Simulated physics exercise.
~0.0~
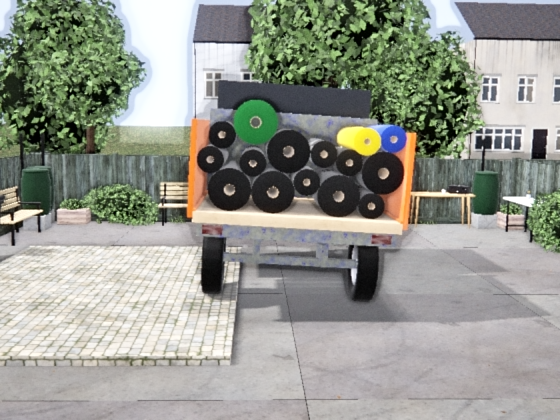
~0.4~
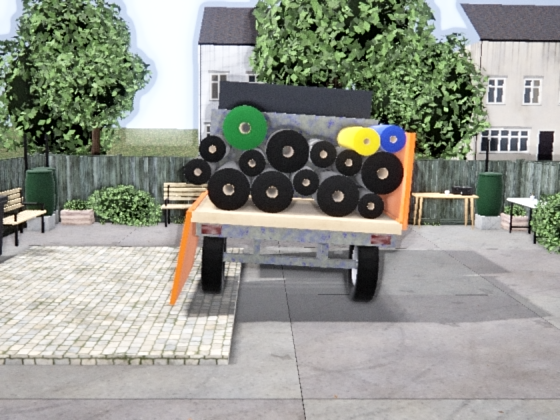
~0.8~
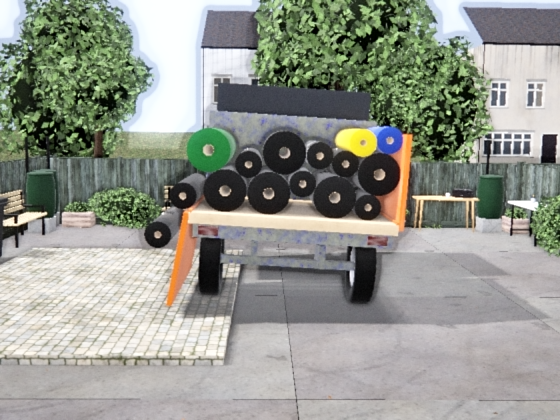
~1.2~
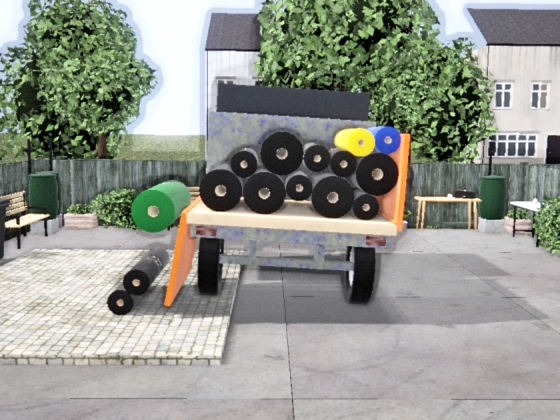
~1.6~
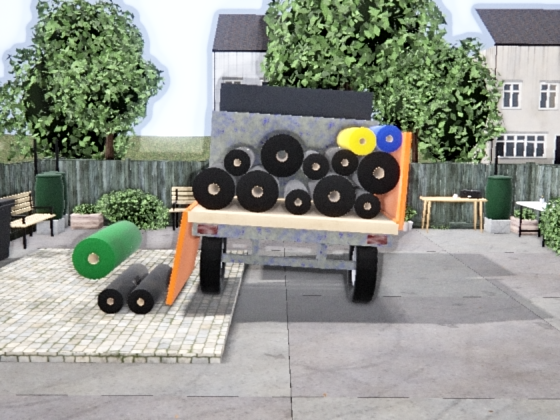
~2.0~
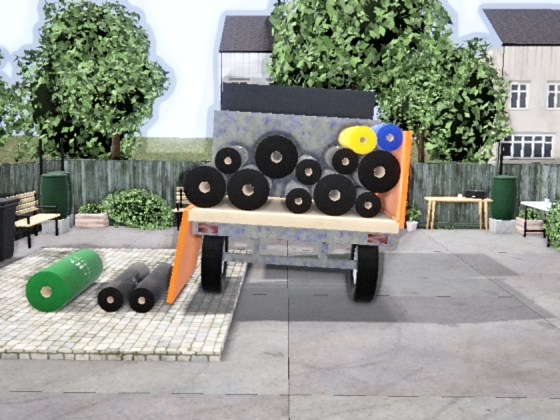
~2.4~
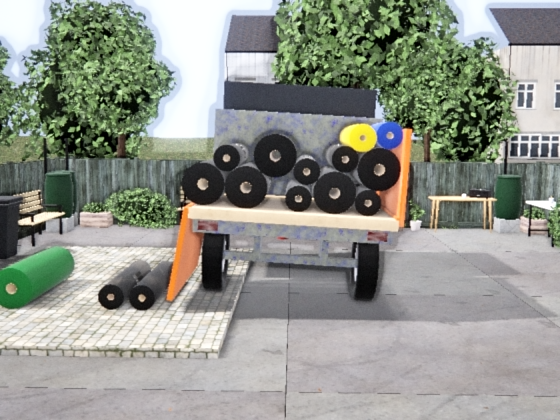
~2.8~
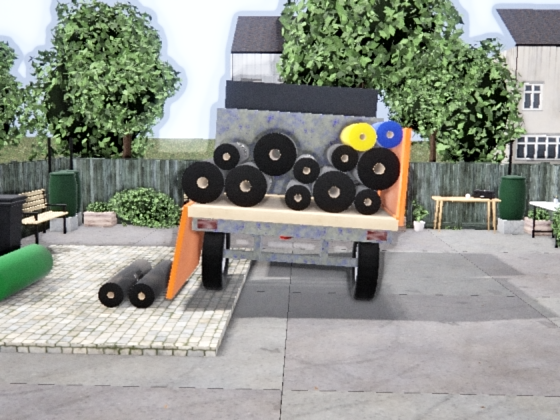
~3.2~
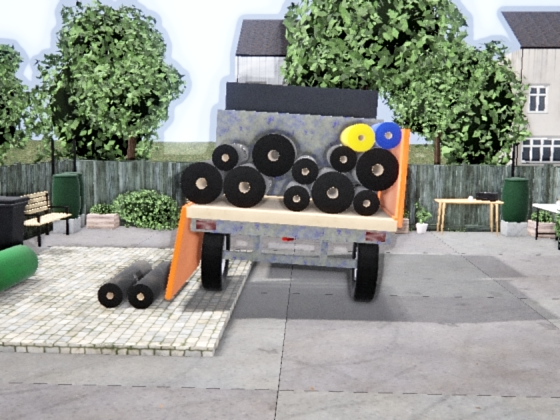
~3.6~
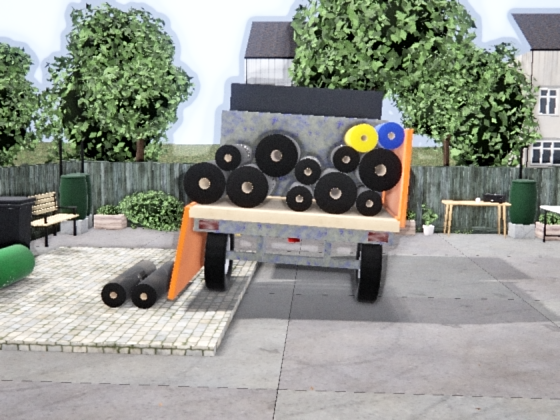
Paved yard with parked flatbed lorry, its left side dropping, green and two black rolls tumbling off, the rest staying aboard.
